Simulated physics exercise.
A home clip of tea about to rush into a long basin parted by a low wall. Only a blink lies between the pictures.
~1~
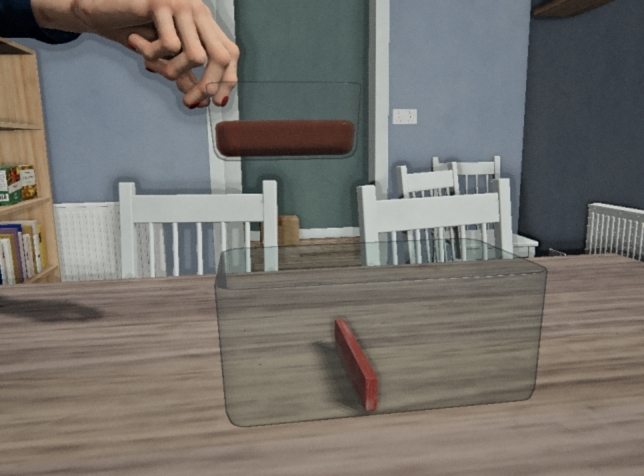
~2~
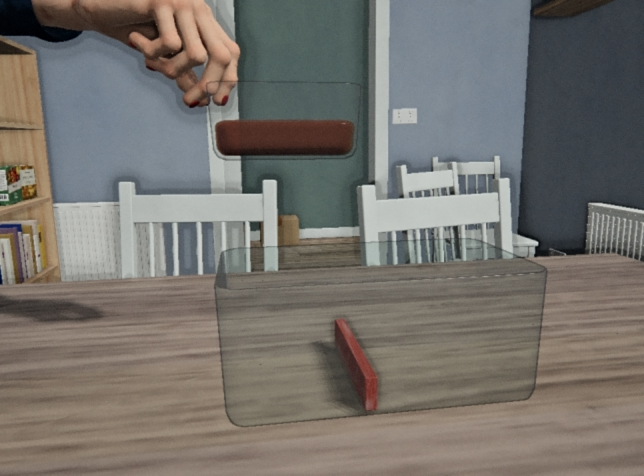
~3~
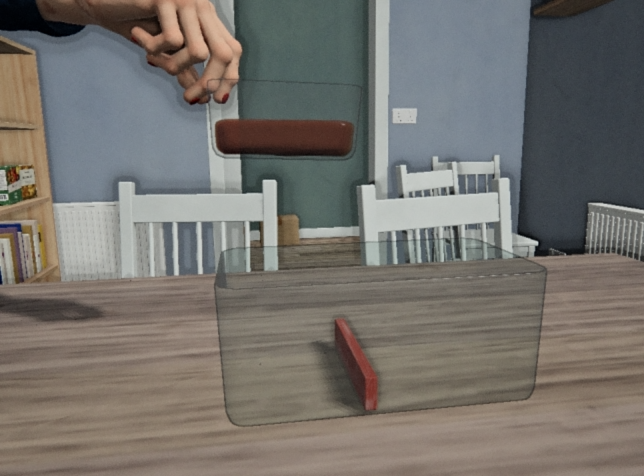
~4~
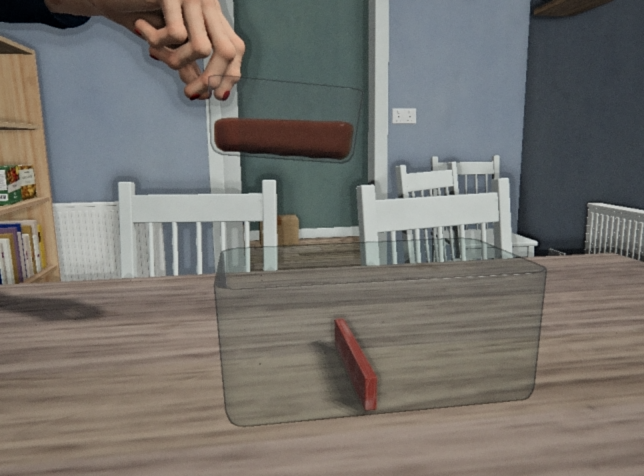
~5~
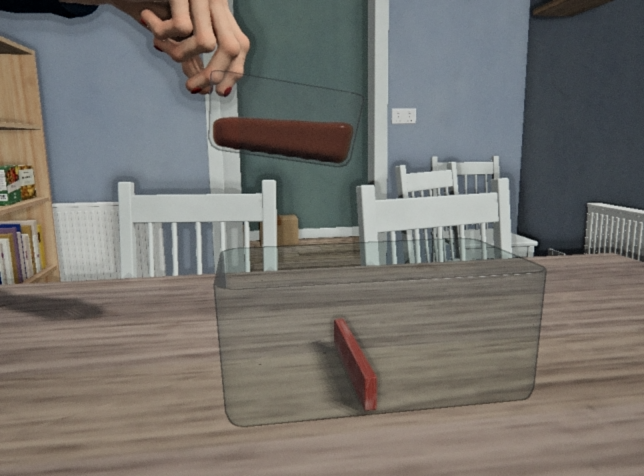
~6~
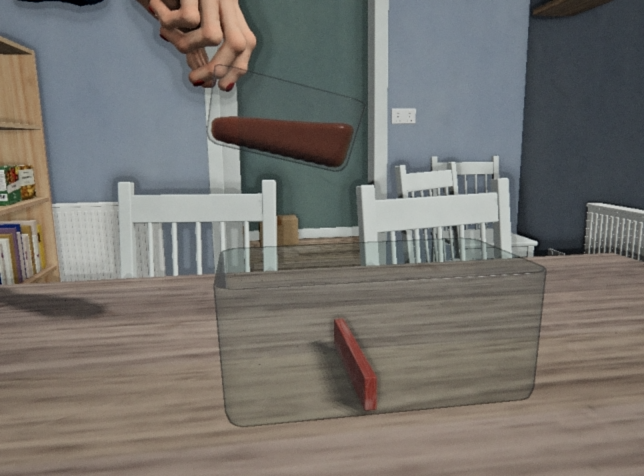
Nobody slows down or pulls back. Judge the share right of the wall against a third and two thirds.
It comes to above two thirds.
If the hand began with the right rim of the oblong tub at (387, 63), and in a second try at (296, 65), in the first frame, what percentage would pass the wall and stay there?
First some 95, then 50 per cent.
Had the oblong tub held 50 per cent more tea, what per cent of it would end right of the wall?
Roughly 85 in a hundred.
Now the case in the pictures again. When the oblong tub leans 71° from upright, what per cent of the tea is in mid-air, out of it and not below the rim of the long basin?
About 40 per cent.
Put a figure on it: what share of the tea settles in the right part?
Some 85 per cent.
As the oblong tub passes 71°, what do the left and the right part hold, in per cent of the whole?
The left part 0 per cent, the right part 10.
A moment on, the oblong tub is tipped part way and 50 per cent is still to pour, 0 is left of the wall and 11 right of it.
Next, the oblong tub is tipped right over and 9 per cent is still to pour, 8 is left of the wall and 72 right of it.
Then the oblong tub is tipped right over and 0 per cent is still to pour, 14 is left of the wall and 85 right of it.
Later the oblong tub is tipped right over and 0 per cent is still to pour, 13 is left of the wall and 86 right of it.
In the end 13 per cent lies left of the wall, 86 right of it and 1 outside.
